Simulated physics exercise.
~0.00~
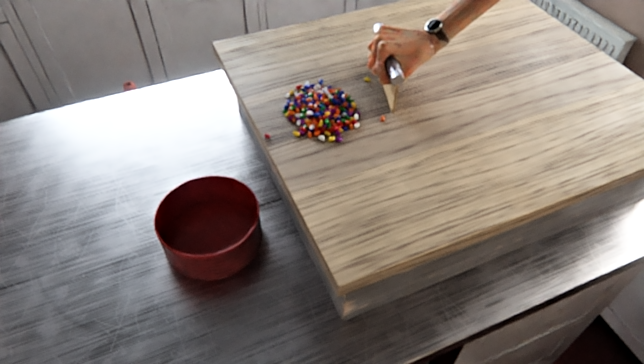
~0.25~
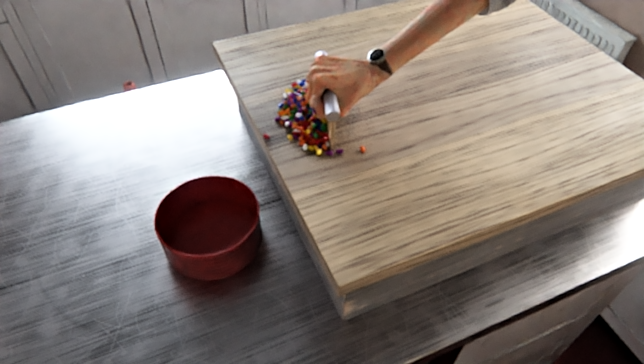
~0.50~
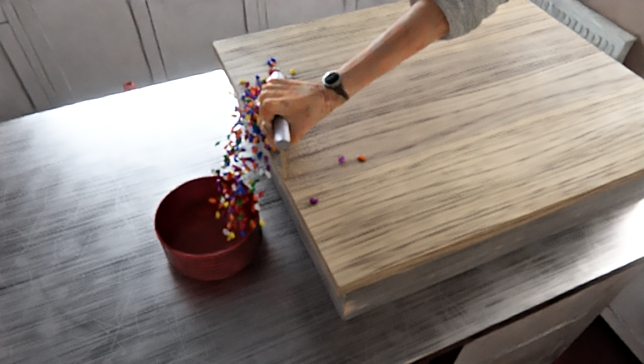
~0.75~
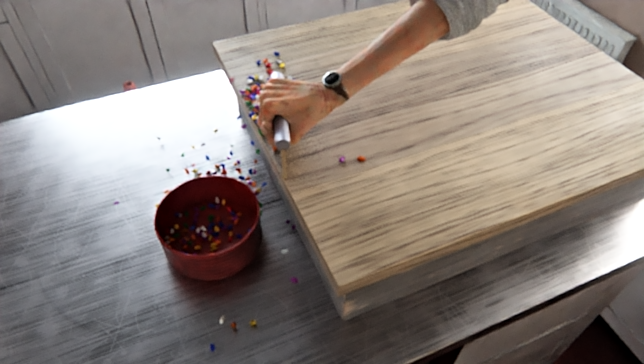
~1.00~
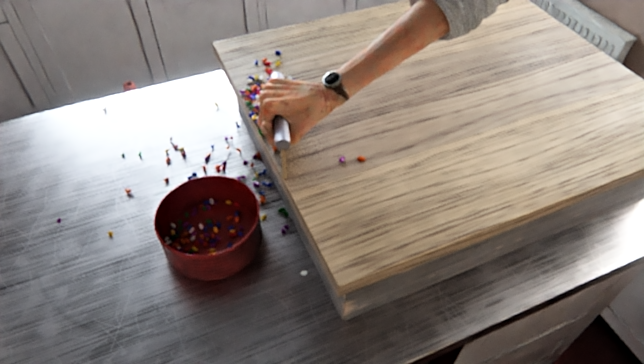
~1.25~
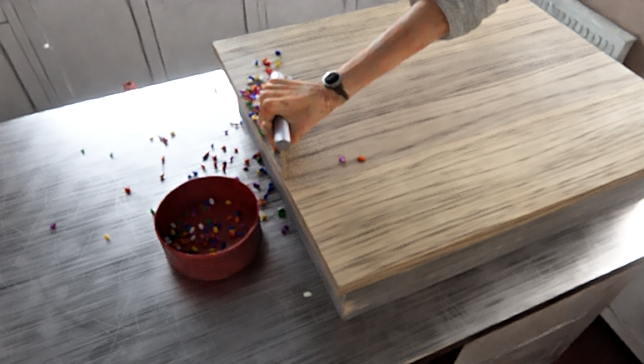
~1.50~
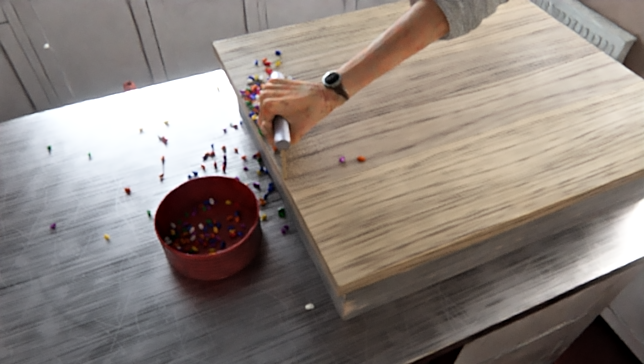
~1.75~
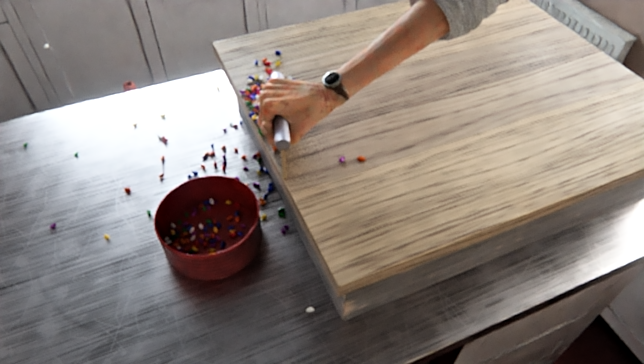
A hand scrapes colorful jelly beans off a wooden board, some landing in a red pot.
